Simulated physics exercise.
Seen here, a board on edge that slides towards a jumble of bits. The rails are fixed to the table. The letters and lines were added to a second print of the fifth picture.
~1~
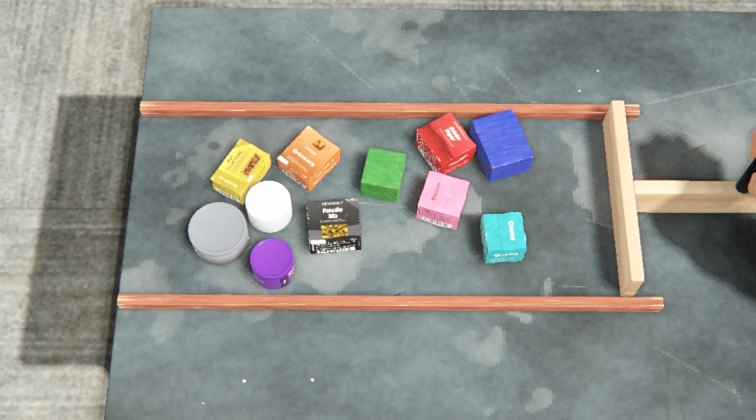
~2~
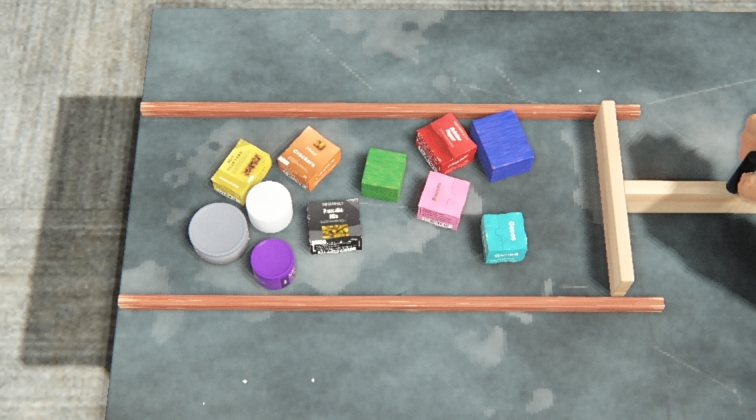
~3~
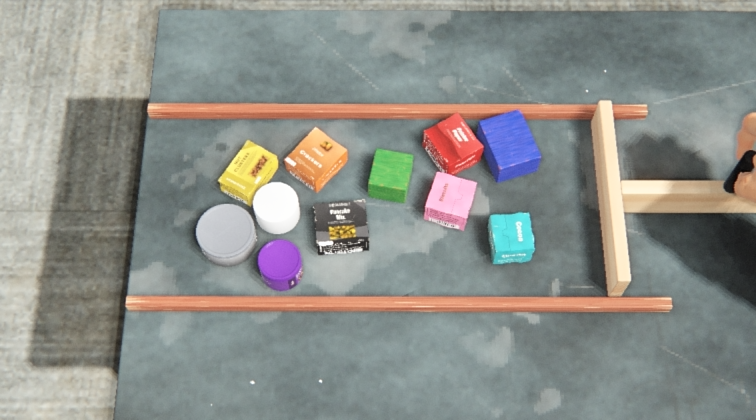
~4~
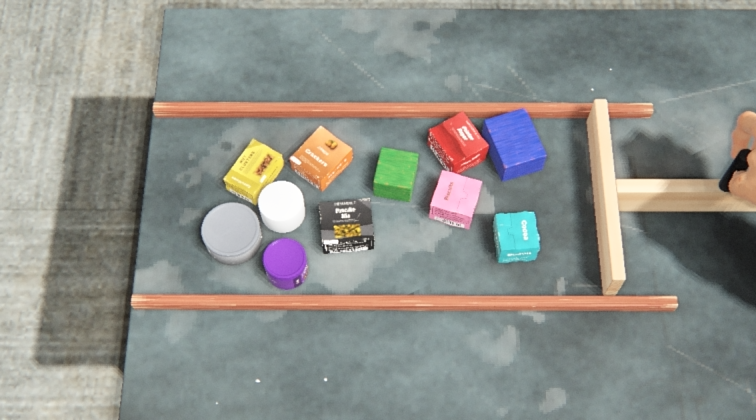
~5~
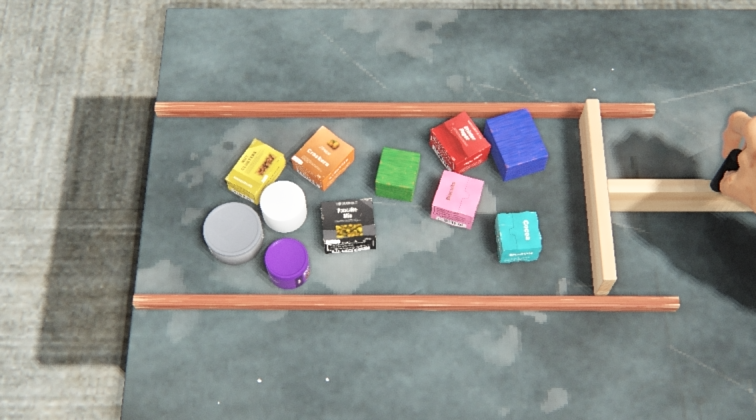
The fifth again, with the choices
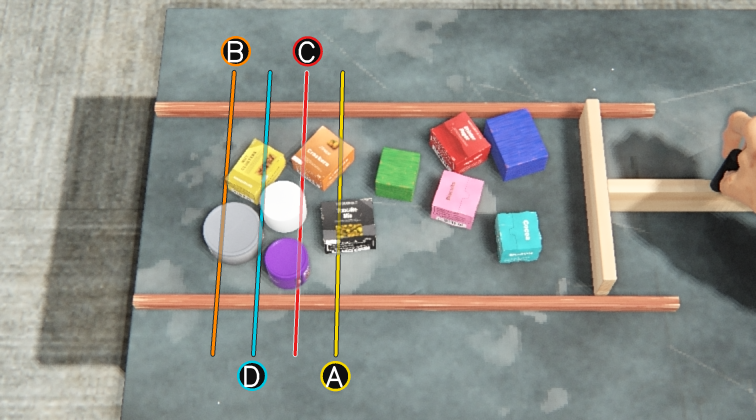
At first, a wooden board on edge stands between two rails, to the right of a jumble of colourful blocks, packets and round pots. A hand at the right then pushes the board's handle, sliding it slightly left towards the blue block, while the jumble stays undisturbed.
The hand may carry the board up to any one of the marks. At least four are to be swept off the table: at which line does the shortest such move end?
It can halt at B.
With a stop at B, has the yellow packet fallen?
Yes.
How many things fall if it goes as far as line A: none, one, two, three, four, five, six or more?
The count is none.
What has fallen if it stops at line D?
It is the yellow packet.
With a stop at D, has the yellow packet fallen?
Yes.
On the marked copy, A at (340, 205); B at (224, 204); C at (301, 205); D at (262, 204).
Taking B. A third of the way, board (466, 185); red box (389, 134); blue block (433, 138).
Two thirds of the way, board (329, 185); yellow packet (177, 169); grey jar (197, 253).
When it is over, board (224, 184); white pot over the edge; orange packet over the edge; four fallen.
As for the rest, A drops none; C drops none; D drops only one.
